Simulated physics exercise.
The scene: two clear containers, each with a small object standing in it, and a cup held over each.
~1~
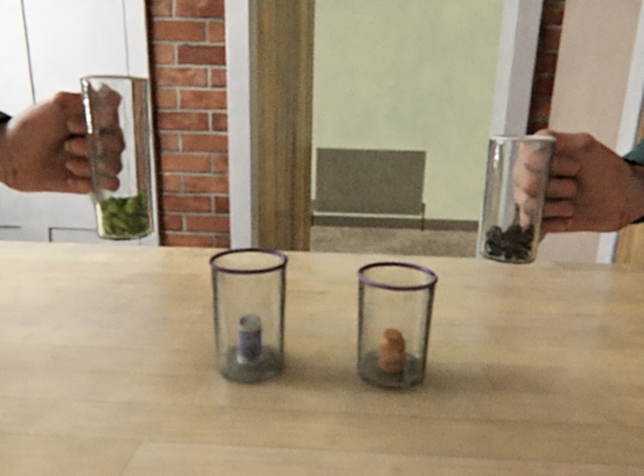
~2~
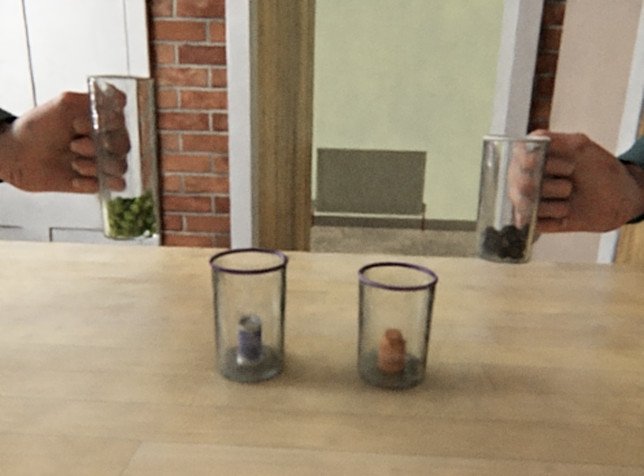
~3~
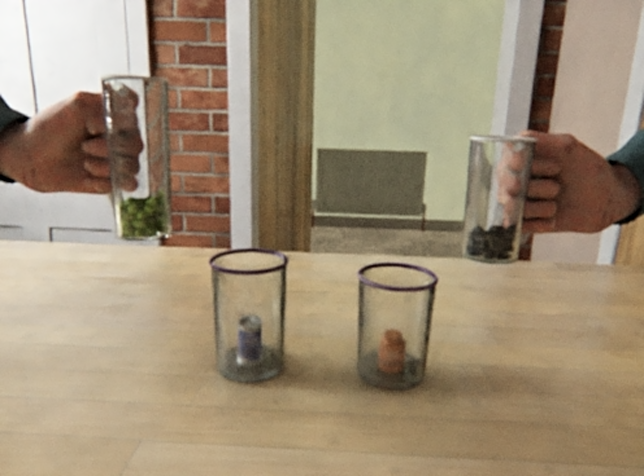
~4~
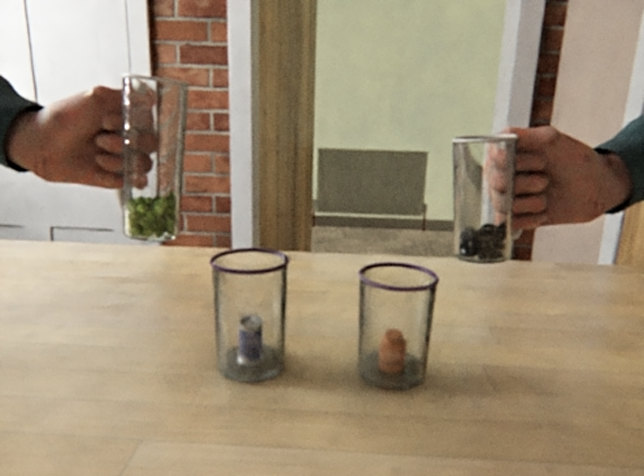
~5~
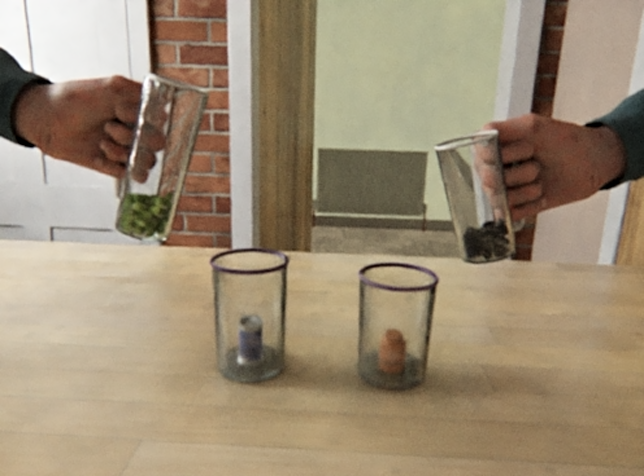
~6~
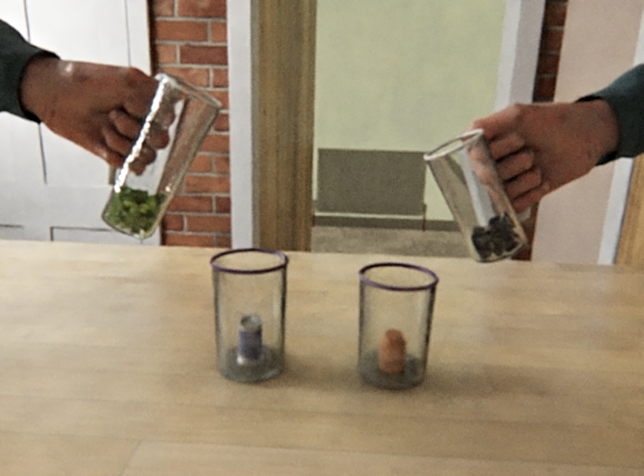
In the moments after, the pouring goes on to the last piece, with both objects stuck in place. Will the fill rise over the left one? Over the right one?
On the left it stands proud of the pile, on the right it stands proud of the pile.
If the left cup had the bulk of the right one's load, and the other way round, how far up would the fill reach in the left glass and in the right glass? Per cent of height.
Left: 20 %. Right: 25 %.
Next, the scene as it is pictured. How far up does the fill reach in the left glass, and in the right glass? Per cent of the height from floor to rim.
Near 20 on the left, 20 on the right.
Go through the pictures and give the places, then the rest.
The first frame shows small tin in the left glass (250, 342), reaching about a third of the way up; left cup (121, 159), a quarter full of dried peas; small bottle in the right glass (392, 351), reaching about a third of the way up; right cup (514, 199), a quarter full of black beans.
The second frame shows left cup (127, 159), upright; right cup (509, 199), upright.
The third frame shows left cup (140, 160), upright; right cup (496, 199), upright.
The fourth frame shows left cup (154, 160), tipped 5°; right cup (483, 199), tipped 5°.
The fifth frame shows left cup (159, 160), tipped 17°; right cup (477, 198), tipped 17°.
The sixth frame shows small tin in the left glass (251, 342); left cup (159, 160), tipped 29°; small bottle in the right glass (393, 351); right cup (477, 198), tipped 29°.
Then, 0.44 s later than the last frame, left glass empty, all of its cupful still in the cup; right glass empty, all of its cupful still in the cup.
Then, 0.91 s later than the last frame, left glass empty, all of its cupful still in the cup; right glass empty, all of its cupful still in the cup.
Then, 1.46 s later than the last frame, left glass nearly empty, none of its cupful still in the cup; right glass nearly empty, none of its cupful still in the cup.
When it is over, left glass a quarter full (surface near (251, 339)), nothing beside it; right glass a quarter full (surface near (393, 348)), nothing beside it; the left thing is still showing; the right thing is still showing.
